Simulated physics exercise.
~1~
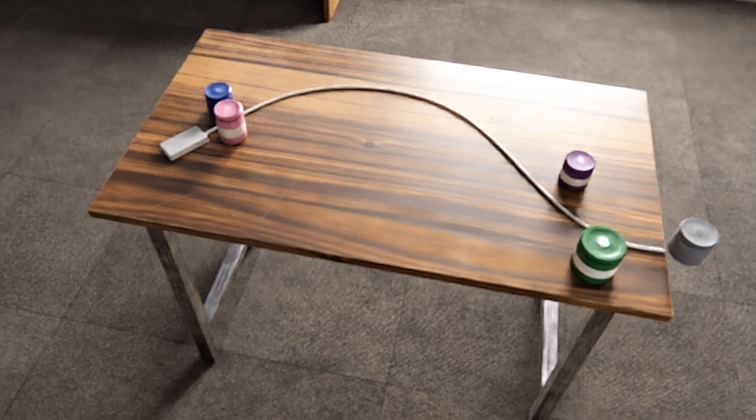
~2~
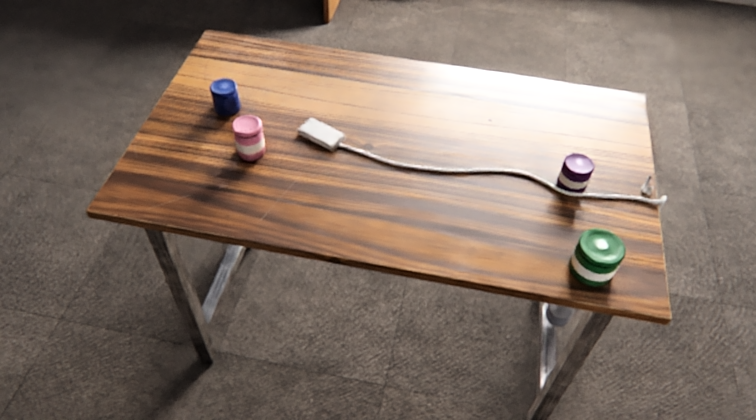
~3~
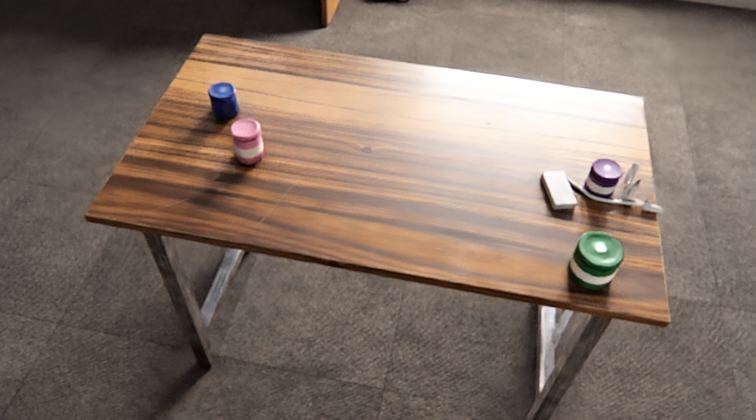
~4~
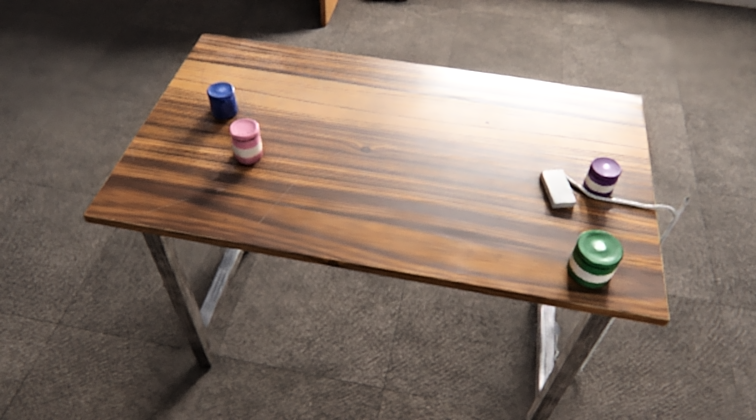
A grey cylinder drops off the table's right edge, dragging the corded white block rightward.
